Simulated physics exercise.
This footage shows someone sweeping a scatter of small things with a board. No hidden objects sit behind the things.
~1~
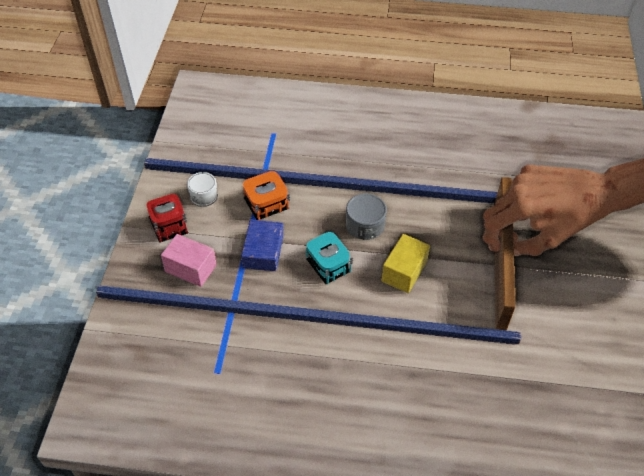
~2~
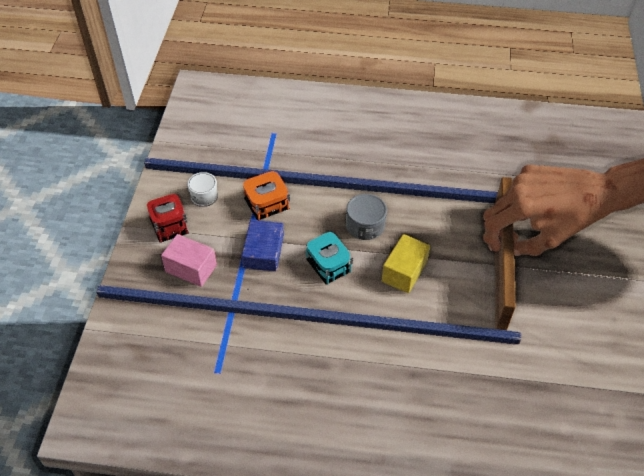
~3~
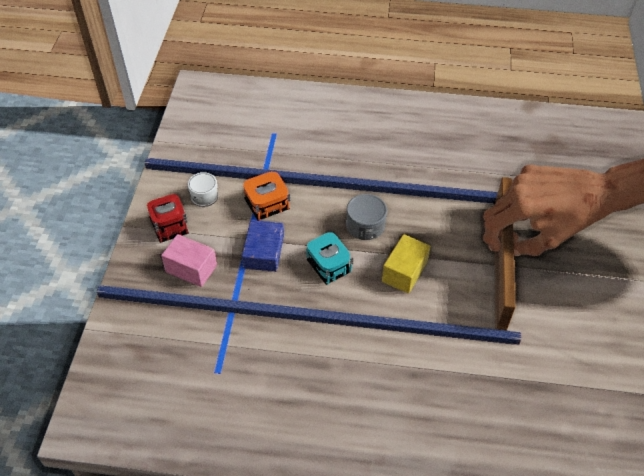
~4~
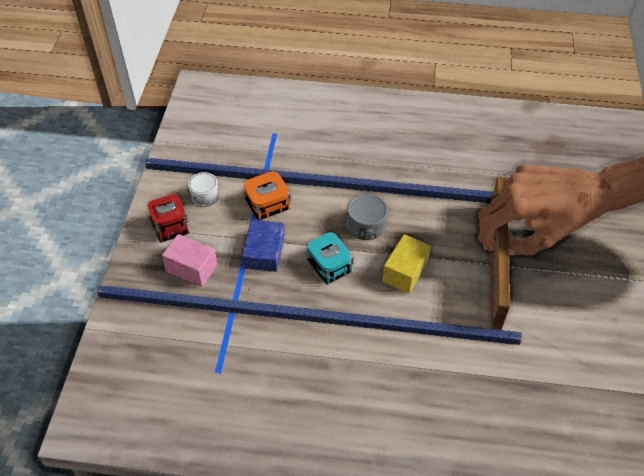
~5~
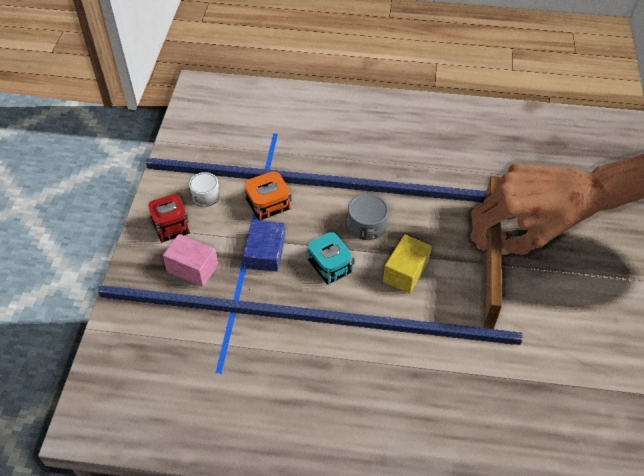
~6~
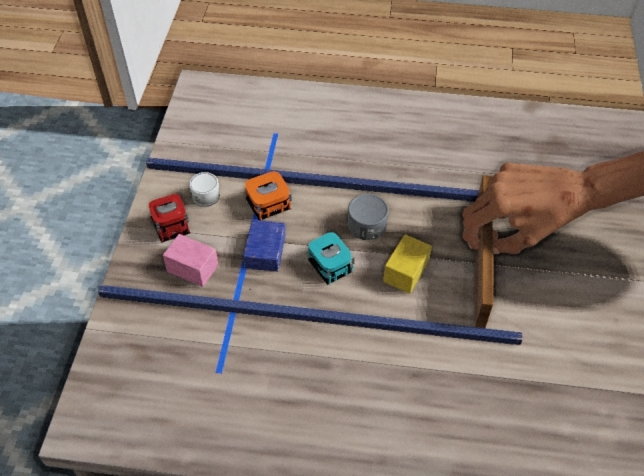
Hand holding a wooden board upright, then sliding it slightly left between blue rails toward scattered colourful blocks, cases and tubs.
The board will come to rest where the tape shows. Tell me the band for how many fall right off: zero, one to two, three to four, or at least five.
Band: Zero.
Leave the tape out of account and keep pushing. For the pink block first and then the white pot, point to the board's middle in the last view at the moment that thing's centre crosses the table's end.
For the pink block at (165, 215), for the white pot at (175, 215).
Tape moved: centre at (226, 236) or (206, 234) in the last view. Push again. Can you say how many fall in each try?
Counts per try: 1 and 1.
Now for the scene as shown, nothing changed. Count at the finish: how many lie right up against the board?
It touches 2.
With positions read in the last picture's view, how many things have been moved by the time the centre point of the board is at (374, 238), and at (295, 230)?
Tally: 3; 5.
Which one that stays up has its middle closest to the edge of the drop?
I'd say the red case.
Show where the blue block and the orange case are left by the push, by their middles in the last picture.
In the last picture the first middle sits at (176, 225) and the other at (233, 185).
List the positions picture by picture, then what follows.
Red case (167, 217); white pot (203, 190); pink block (189, 260); board (504, 252); tape (249, 239), in the first frame.
White pot (203, 190); board (504, 251), in the second frame.
Pink block (190, 261); turquoise case (329, 258), in the third frame.
Red case (168, 218); blue block (264, 245), in the fourth frame.
White pot (205, 190); grey tub (368, 217), in the fifth frame.
Red case (169, 218); white pot (205, 190); pink block (191, 260); board (484, 250); tape (251, 239), in the sixth frame.
Early on, none off yet; red case at rest near (169, 218); white pot at rest near (205, 190); pink block at rest near (191, 260).
A while later, none off yet; red case at rest near (169, 217); white pot at rest near (205, 190); pink block at rest near (190, 261).
Finally, the number that fall off is zero.
